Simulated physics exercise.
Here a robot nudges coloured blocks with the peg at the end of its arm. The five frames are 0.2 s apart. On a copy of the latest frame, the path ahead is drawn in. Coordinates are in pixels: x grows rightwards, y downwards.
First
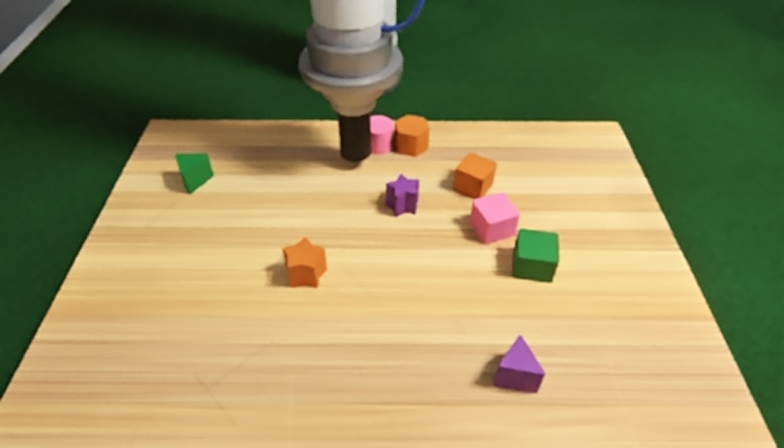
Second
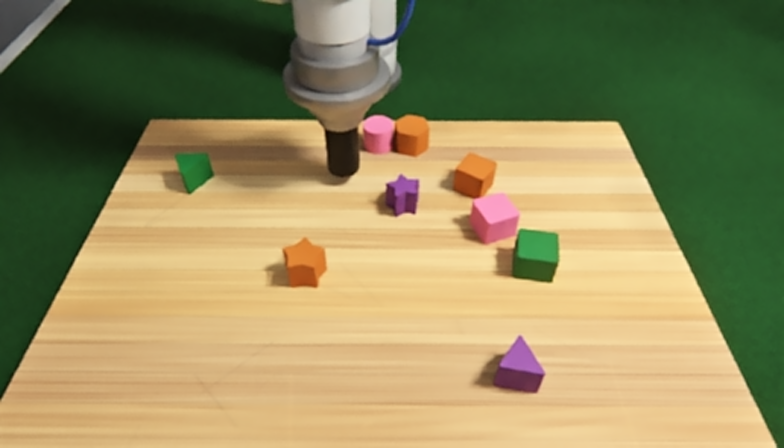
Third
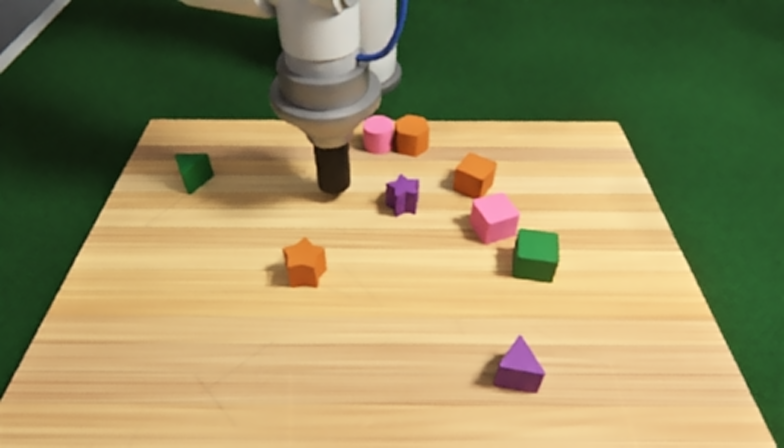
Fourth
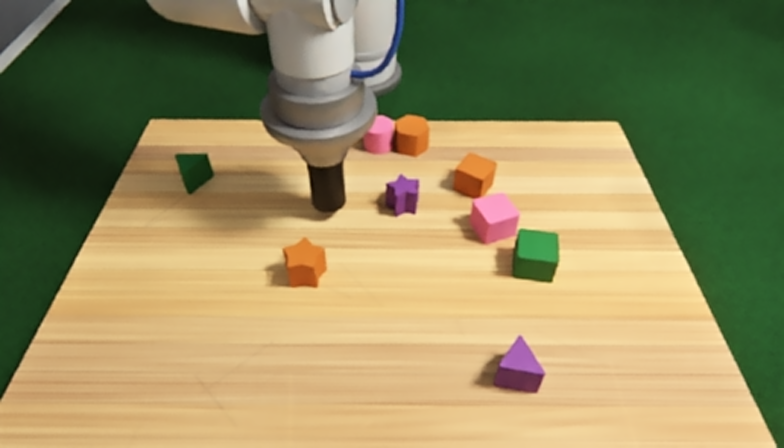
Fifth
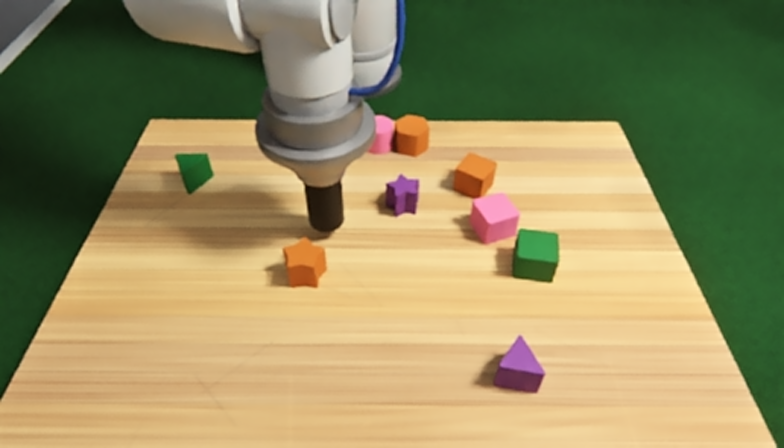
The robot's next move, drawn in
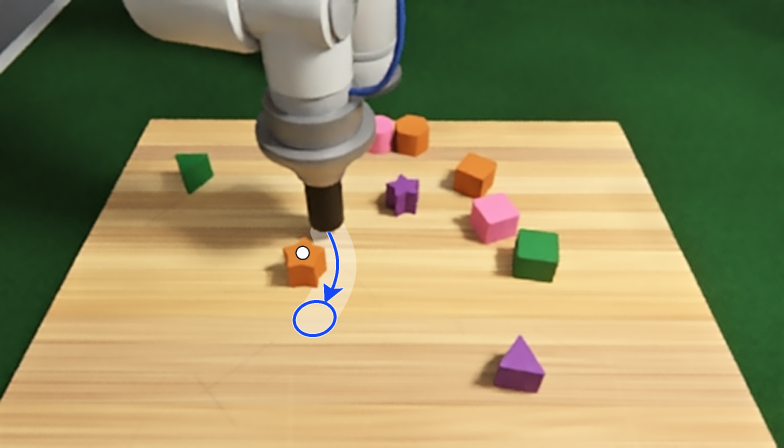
On a light wooden board with a green surface around it, coloured blocks lie scattered while a robot arm holds its dark peg near the pink and orange blocks at the back. The peg moves forward and slightly left, passing the purple star, and is just behind the orange star; the blocks stay still.
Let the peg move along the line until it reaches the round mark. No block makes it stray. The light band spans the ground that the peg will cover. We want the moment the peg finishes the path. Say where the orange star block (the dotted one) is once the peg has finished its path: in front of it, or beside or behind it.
When the path is over, you would find the orange star block off to the side or behind the peg.
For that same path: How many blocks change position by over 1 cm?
Only one of them.
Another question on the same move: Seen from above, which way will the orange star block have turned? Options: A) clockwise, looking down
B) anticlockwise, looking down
Option A.
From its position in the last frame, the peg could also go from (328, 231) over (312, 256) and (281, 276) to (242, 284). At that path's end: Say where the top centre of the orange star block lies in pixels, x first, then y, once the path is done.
Final place: (273, 285).
Drawn move, from (328, 231) via (337, 257) and (333, 287), ending at (315, 318); the dot is on the orange star block.
The first path, step by step. One third of the way, peg (336, 247); nothing pushed yet.
Two thirds of the way, peg (332, 277); orange star block (294, 264), turned 55° clockwise.
At the end, peg (313, 308); orange star block (290, 269), turned 85° clockwise; purple star block still.
